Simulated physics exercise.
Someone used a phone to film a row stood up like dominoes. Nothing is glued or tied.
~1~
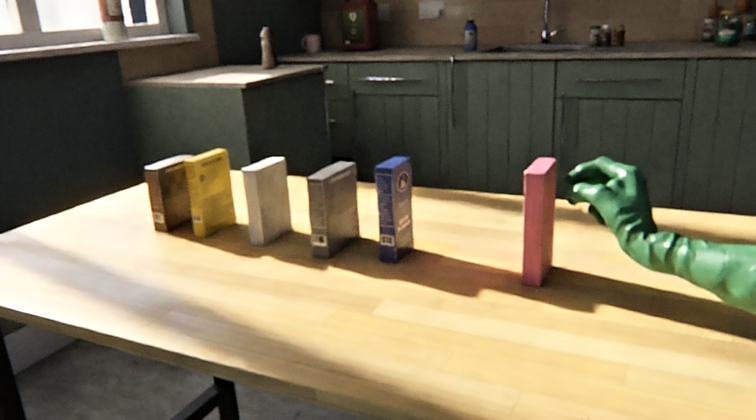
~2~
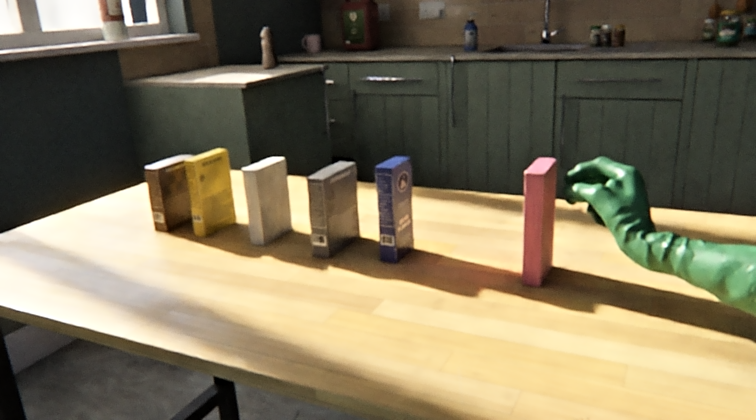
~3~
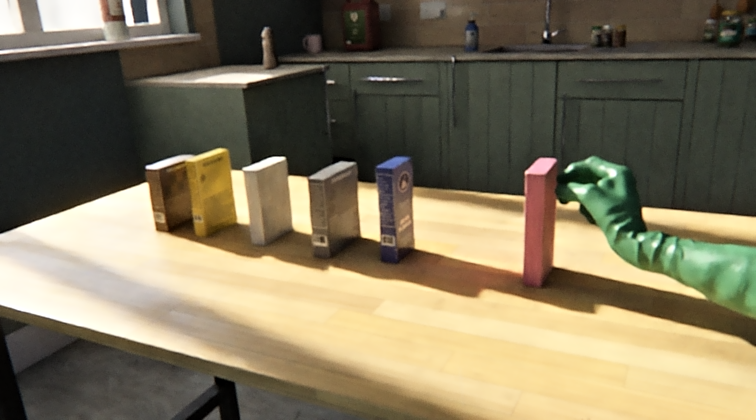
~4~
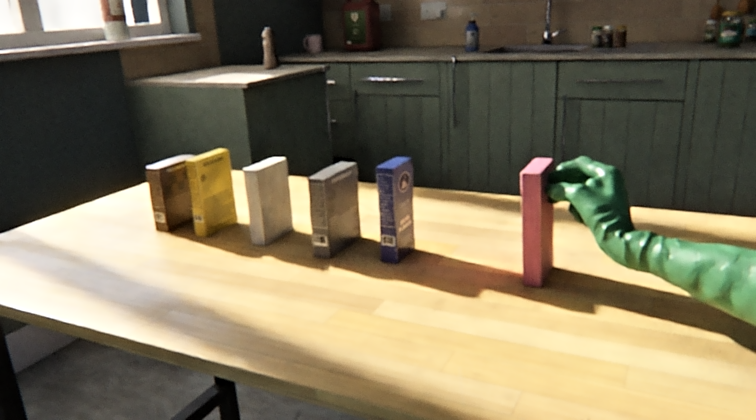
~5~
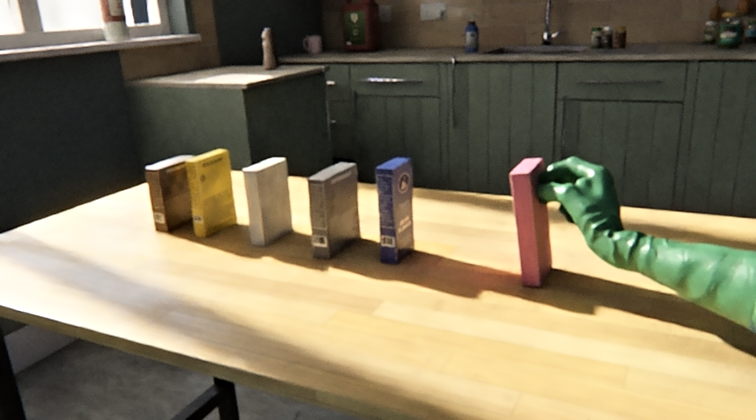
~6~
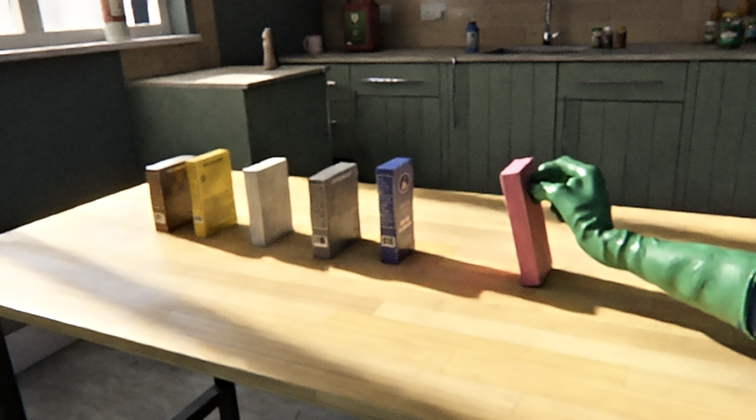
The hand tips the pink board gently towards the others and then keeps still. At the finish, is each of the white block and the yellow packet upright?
White block: Yes; yellow packet: Yes.
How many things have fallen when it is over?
1.
Then, 0.20 s on from there, pink board 39° over.
Then, 0.30 s on from there, pink board 83° over.
In the end, all 4 unmoved. At the end, from the last picture's camera, white block near (270, 202), yellow packet near (213, 193).
